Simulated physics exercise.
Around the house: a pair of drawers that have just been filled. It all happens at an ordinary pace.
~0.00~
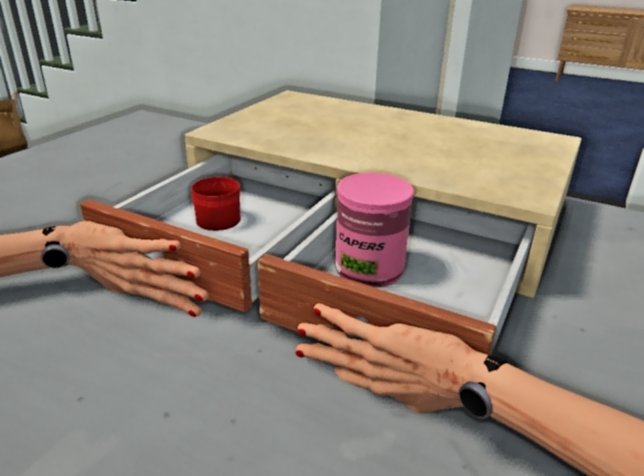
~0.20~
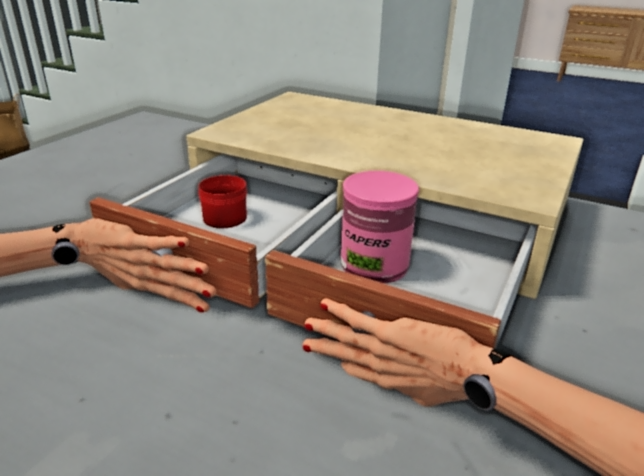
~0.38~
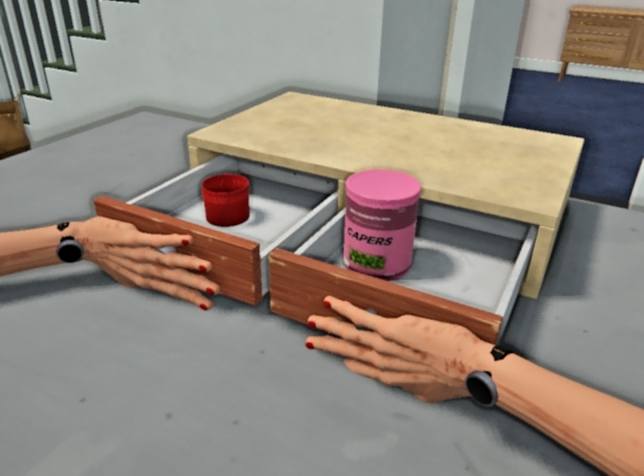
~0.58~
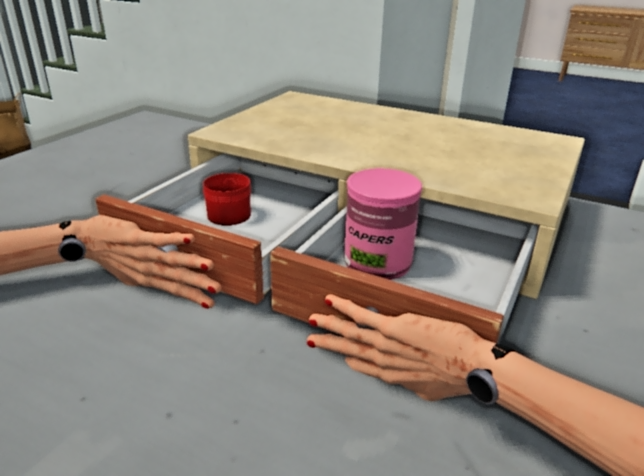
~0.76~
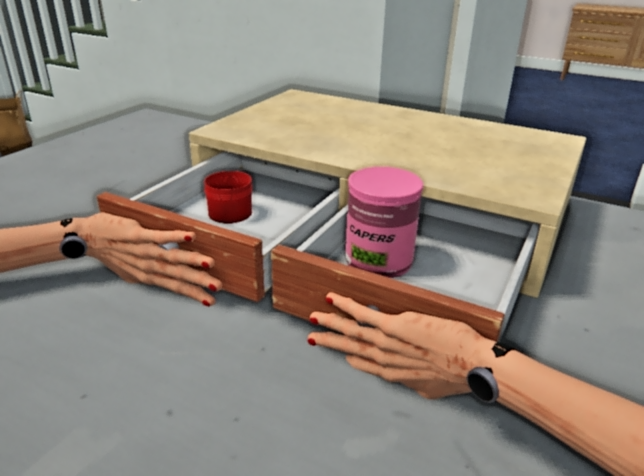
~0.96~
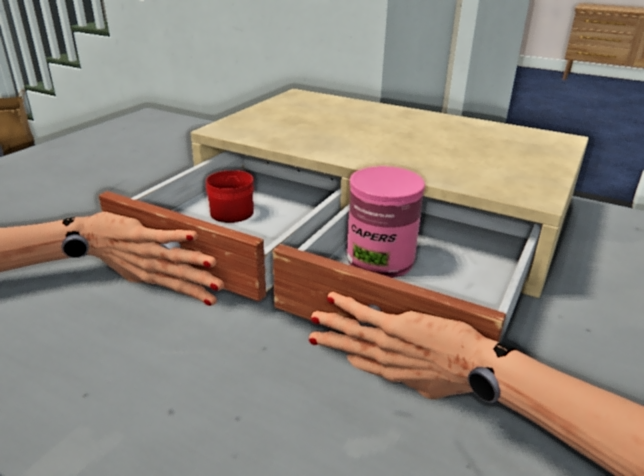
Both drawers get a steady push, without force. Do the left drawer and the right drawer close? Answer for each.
In the end the left drawer shuts flush; the right drawer stays ajar.
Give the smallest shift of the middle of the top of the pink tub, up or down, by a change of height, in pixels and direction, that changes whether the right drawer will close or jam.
Roughly 28 pixels down.
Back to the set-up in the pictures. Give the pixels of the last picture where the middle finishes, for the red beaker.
Roughly at (304, 152).
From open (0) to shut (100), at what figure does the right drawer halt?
Some 50 per cent of the way.
After 1.36 s, left drawer about half in; right drawer about half in.
After 1.72 s, left drawer nearly in; right drawer about half in.
At rest (5.0 s), the left drawer goes all the way in; the right drawer will not close.
